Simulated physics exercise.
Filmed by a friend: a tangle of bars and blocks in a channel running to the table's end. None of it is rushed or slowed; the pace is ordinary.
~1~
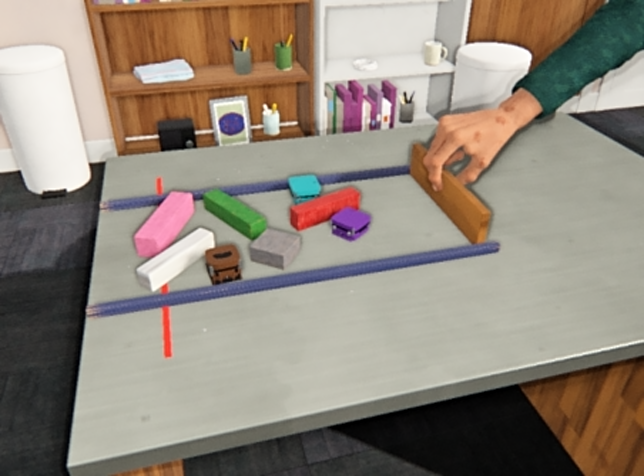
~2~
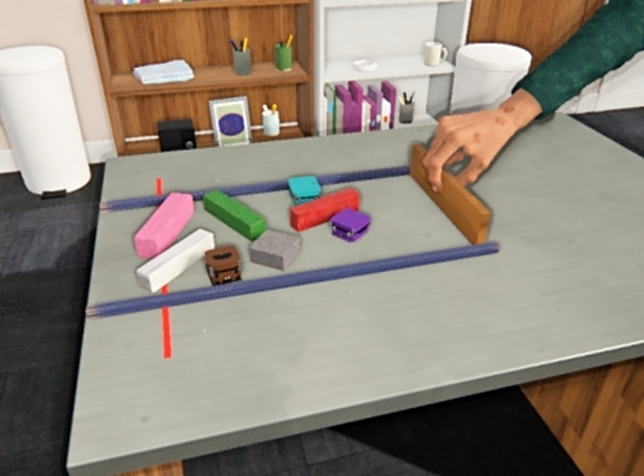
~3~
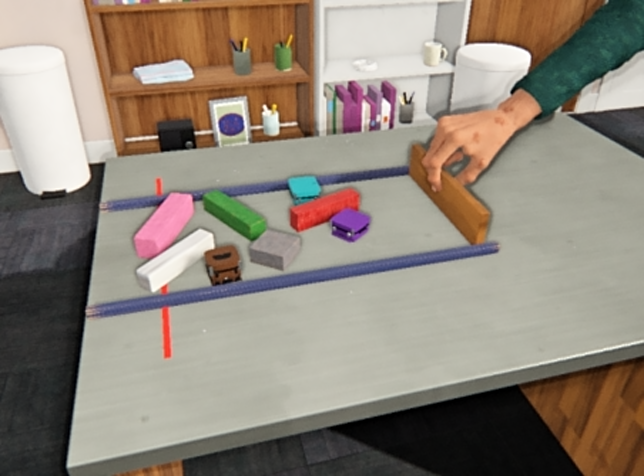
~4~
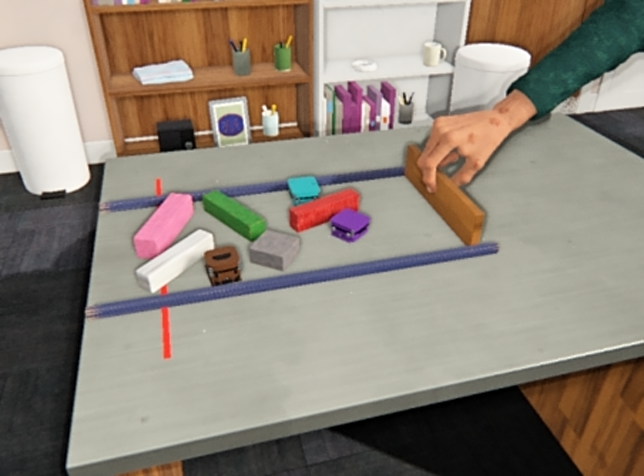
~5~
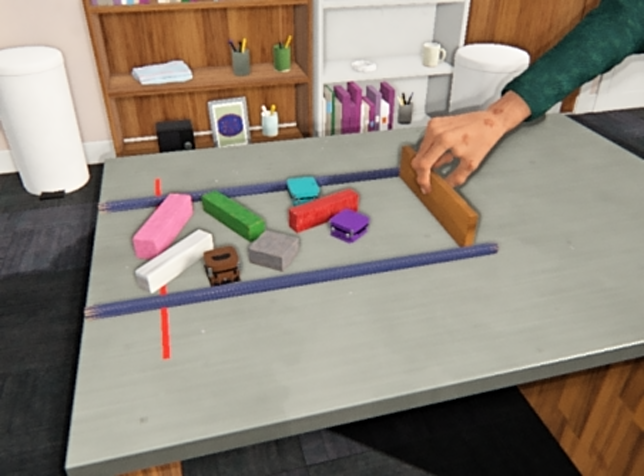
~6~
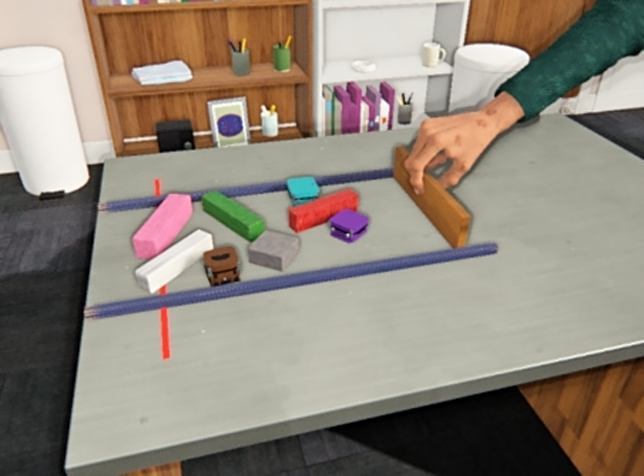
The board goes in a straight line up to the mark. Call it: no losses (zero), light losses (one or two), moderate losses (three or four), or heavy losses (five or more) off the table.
Light losses.
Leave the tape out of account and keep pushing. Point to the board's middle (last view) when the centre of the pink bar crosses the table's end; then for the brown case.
The middle is at (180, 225) when it's the pink bar, and at (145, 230) when it's the brown case.
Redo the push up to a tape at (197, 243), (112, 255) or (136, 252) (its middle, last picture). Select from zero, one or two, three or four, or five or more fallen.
The three counts come out as no fall at all, 5 or more and 3 or 4.
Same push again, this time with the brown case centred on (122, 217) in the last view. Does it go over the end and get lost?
Lab note: It goes off the edge.
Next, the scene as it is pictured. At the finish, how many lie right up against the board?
It touches 4.
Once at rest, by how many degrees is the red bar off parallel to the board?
Angle: Roughly 35 degrees.
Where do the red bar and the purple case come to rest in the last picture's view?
Final pixels, roughly: (128, 237) for the first, (145, 253) for the other.
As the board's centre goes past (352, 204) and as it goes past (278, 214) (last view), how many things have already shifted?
In order, the tallies are 2 and 6.
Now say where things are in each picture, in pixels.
The first frame shows pink bar (166, 224); white stick (178, 258); brown case (224, 265); board (445, 191); tape (162, 247).
The second frame shows white stick (178, 259); board (445, 191).
The third frame shows brown case (223, 266); green bar (233, 215).
The fourth frame shows pink bar (166, 225); grey block (275, 250).
The fifth frame shows white stick (176, 260); purple case (349, 227).
The sixth frame shows pink bar (165, 225); white stick (176, 260); brown case (222, 266); board (427, 194); tape (161, 248).
Soon after, none off yet; pink bar at rest near (165, 225); white stick at rest near (176, 260); brown case at rest near (222, 266).
After that, none off yet; pink bar at rest near (165, 225); white stick displaced a little near (160, 264); brown case at rest near (222, 266).
And then, none off yet; pink bar displaced a little near (115, 226); white stick displaced about its own width near (114, 271); brown case displaced well along near (152, 278).
In the end, the number that fall off is one or two; gone, white stick and pink bar.
